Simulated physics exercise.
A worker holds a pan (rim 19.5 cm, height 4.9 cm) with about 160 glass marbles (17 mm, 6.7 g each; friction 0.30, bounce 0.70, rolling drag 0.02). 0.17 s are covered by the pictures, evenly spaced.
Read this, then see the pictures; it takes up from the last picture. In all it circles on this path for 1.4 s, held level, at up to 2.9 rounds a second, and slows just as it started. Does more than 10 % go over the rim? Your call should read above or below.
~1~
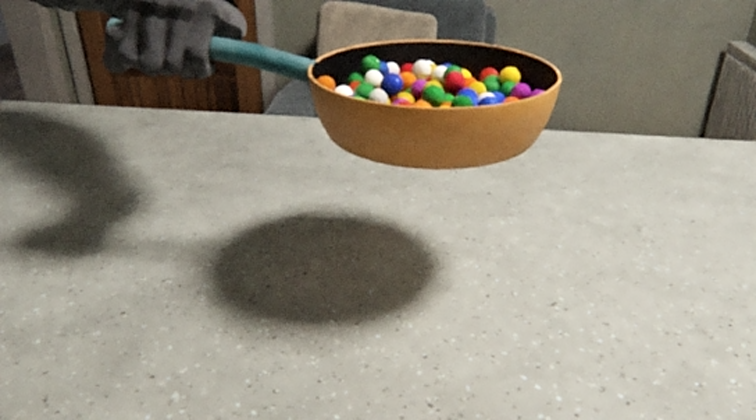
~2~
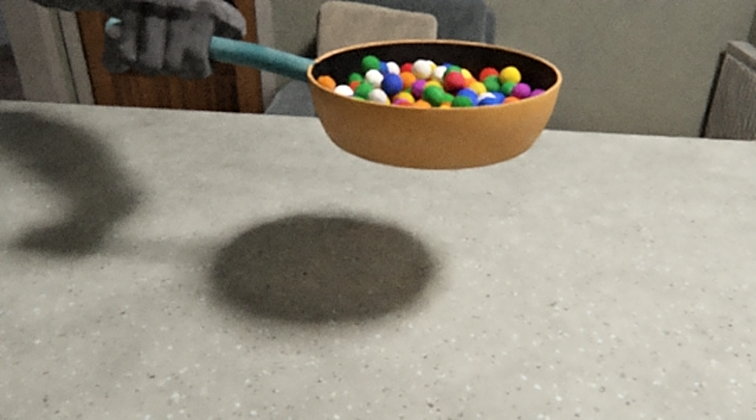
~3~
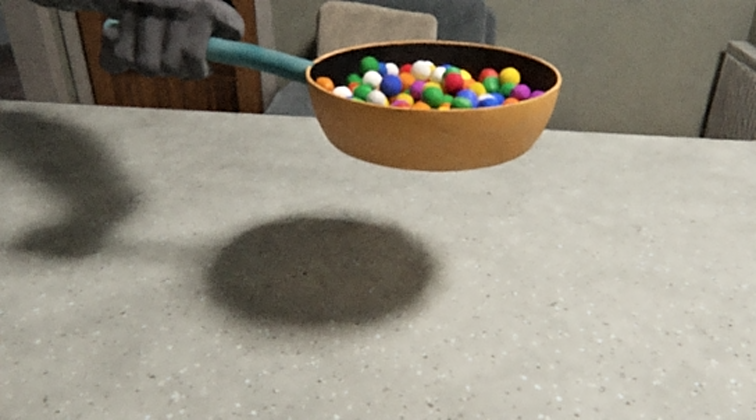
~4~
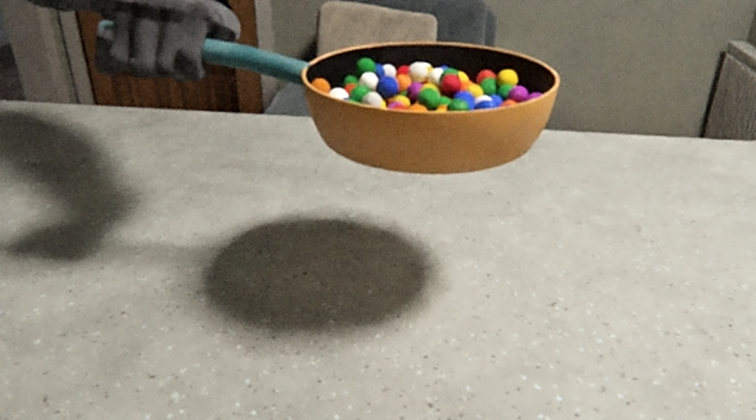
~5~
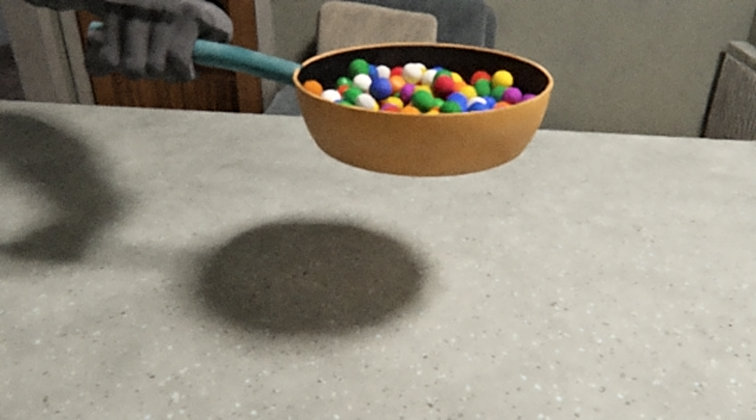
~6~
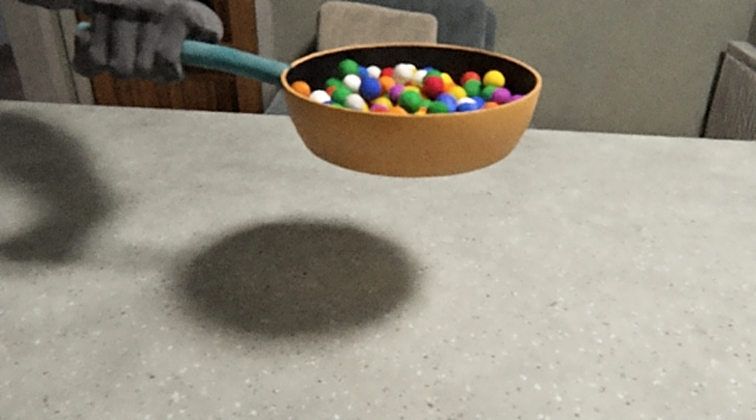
My call is below.
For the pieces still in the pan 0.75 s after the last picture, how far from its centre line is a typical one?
About 6.0 cm.
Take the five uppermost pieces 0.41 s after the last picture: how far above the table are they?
About 19 cm.
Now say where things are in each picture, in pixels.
The first frame shows pan at (431, 118); tilt 0 degrees; moved 0.0 cm; top of the load at (391, 71).
The second frame shows pan at (431, 119); tilt 0 degrees; moved 0.1 cm; top of the load at (391, 71).
The third frame shows pan at (430, 120); tilt 0 degrees; moved 0.4 cm; top of the load at (390, 72).
The fourth frame shows pan at (427, 123); tilt 0 degrees; moved 0.9 cm; top of the load at (388, 74).
The fifth frame shows pan at (420, 125); tilt 0 degrees; moved 1.6 cm; top of the load at (382, 75).
The sixth frame shows pan at (409, 126); tilt 0 degrees; moved 2.3 cm; top of the load at (361, 76).
Then, 0.41 s after the last picture, pan 100 %; middle of the pieces not yet landed near (401, 107).
Then, 0.75 s after the last picture, pan 100 %; middle of the pieces not yet landed near (400, 108).
Then, 1.06 s after the last picture, pan 100 %; middle of the pieces not yet landed near (409, 109).
Then, 1.36 s after the last picture, pan 100 %; middle of the pieces not yet landed near (389, 105).
In the end, pan 100 %.
